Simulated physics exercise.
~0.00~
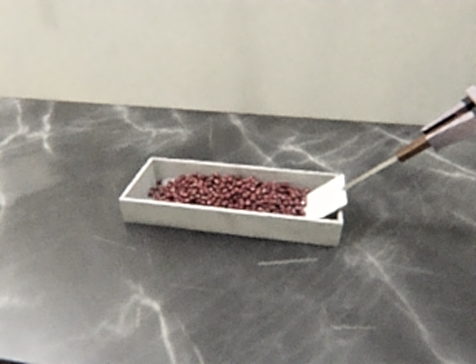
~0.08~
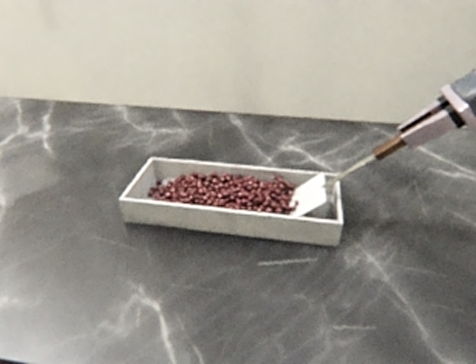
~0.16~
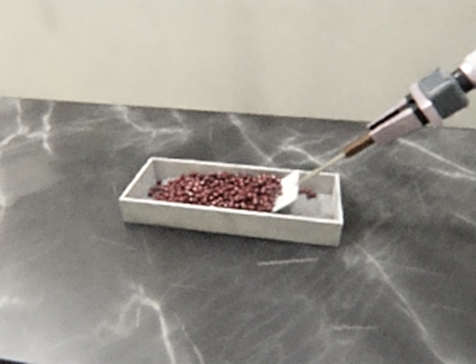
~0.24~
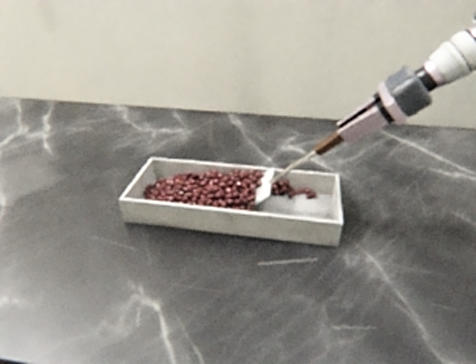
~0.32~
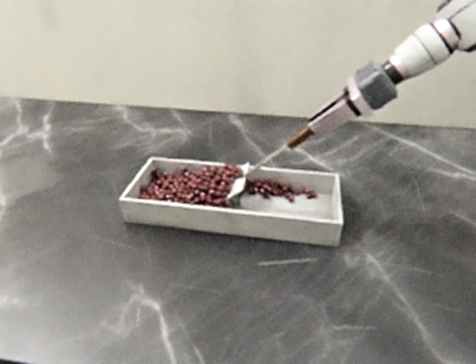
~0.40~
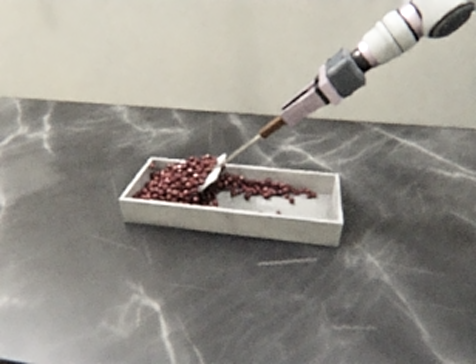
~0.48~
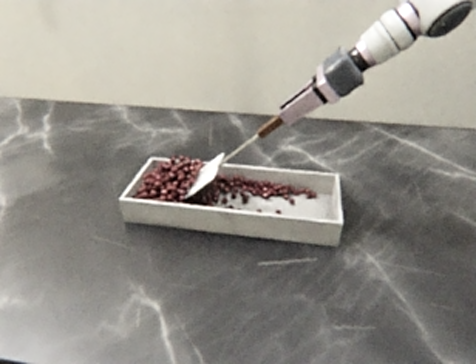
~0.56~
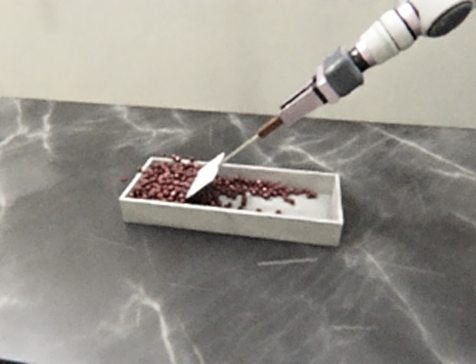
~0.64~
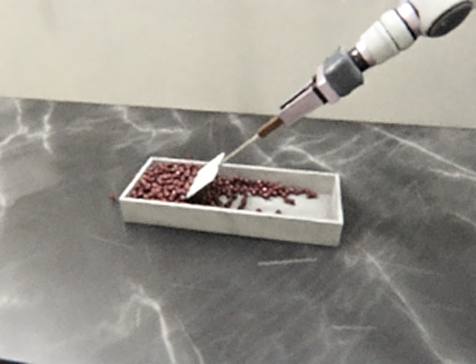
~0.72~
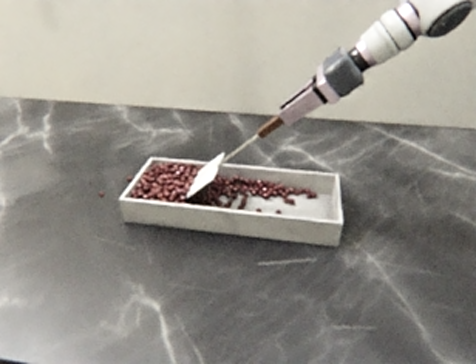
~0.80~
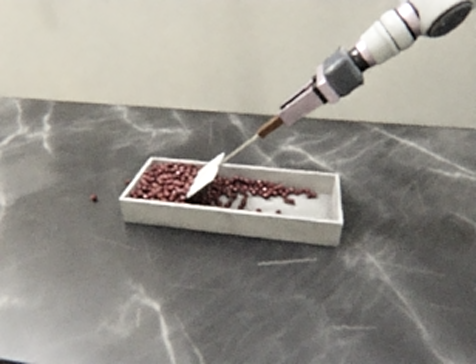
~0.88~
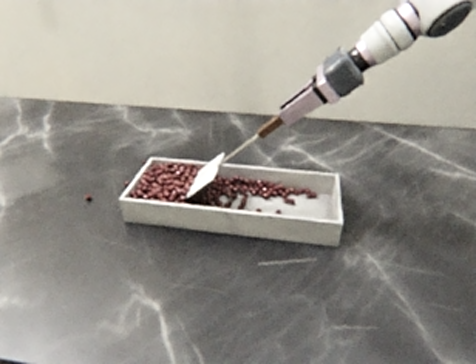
To begin with, a robot arm holds a white spatula at the right end of a shallow, pale trough filled with small, dark red beads on a grey marbled table. The arm sweeps the blade left through the beads, heaping them ahead of it and leaving a thin trail behind. As the blade passes the middle, the pile rises above the rim at the left. The blade then stops, and the heap slumps and spreads level. A stray bead rolls left across the table and ends up beside the trough, while nearly all the others stay inside.
